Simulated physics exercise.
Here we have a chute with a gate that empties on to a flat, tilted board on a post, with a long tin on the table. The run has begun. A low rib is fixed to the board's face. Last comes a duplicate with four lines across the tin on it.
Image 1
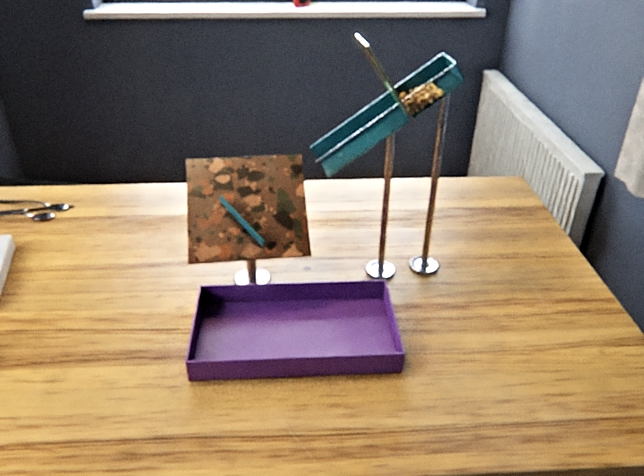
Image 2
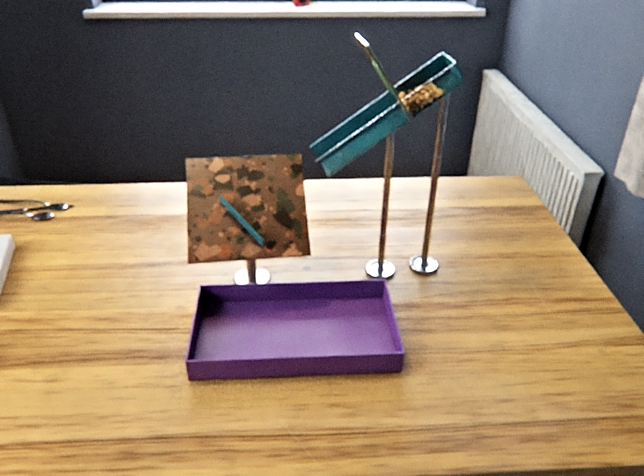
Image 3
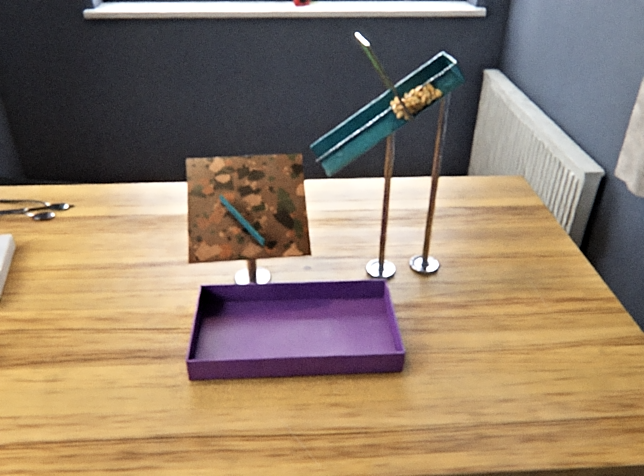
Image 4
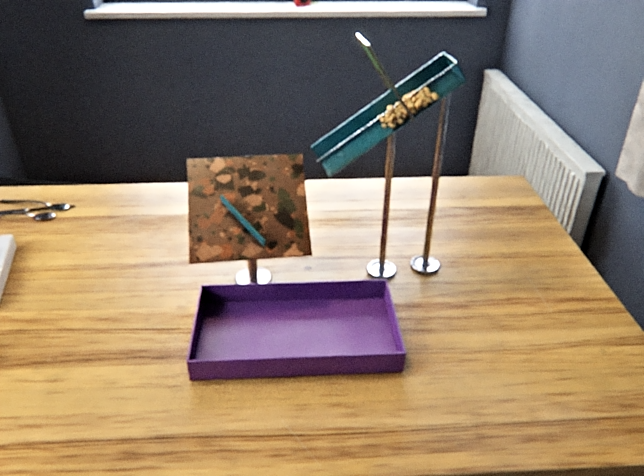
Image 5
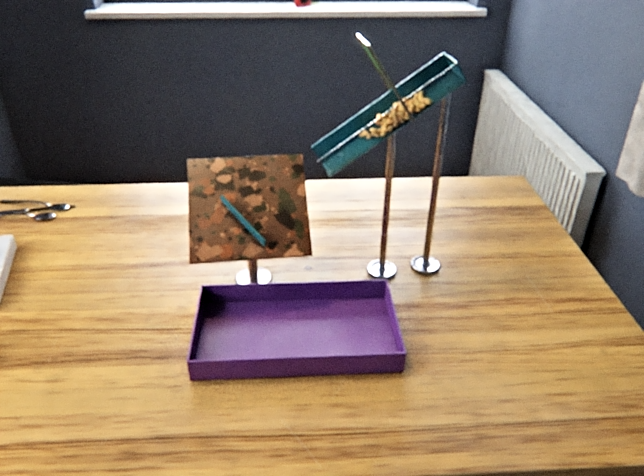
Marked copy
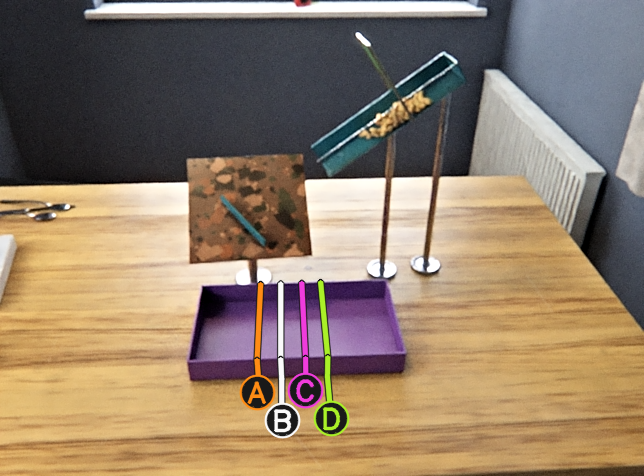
On a wooden table by a radiator, a teal chute on two thin posts slopes down to the left above a mottled, tilted board and an empty purple tin. Dried chickpeas bunched near its upper end begin to slide, then spread into a longer streak down the chute, while everything else stays still.
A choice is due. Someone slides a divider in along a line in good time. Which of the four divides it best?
I would pick line B.
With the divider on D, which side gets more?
Left.
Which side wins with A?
More lands on the right.
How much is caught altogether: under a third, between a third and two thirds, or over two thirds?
Over two thirds.
On the marked copy, line A crosses the front rim at (257, 358); line B crosses the front rim at (280, 358); line C crosses the front rim at (305, 357); line D crosses the front rim at (327, 356).
Choosing A, of what is caught, a stray few on the left of the divider, nearly all on the right.
Choosing B, of what is caught, about a third on the left of the divider, about two thirds on the right.
Choosing C, of what is caught, nearly all on the left of the divider, a stray few on the right.
Choosing D, of what is caught, all on the left of the divider, none on the right.
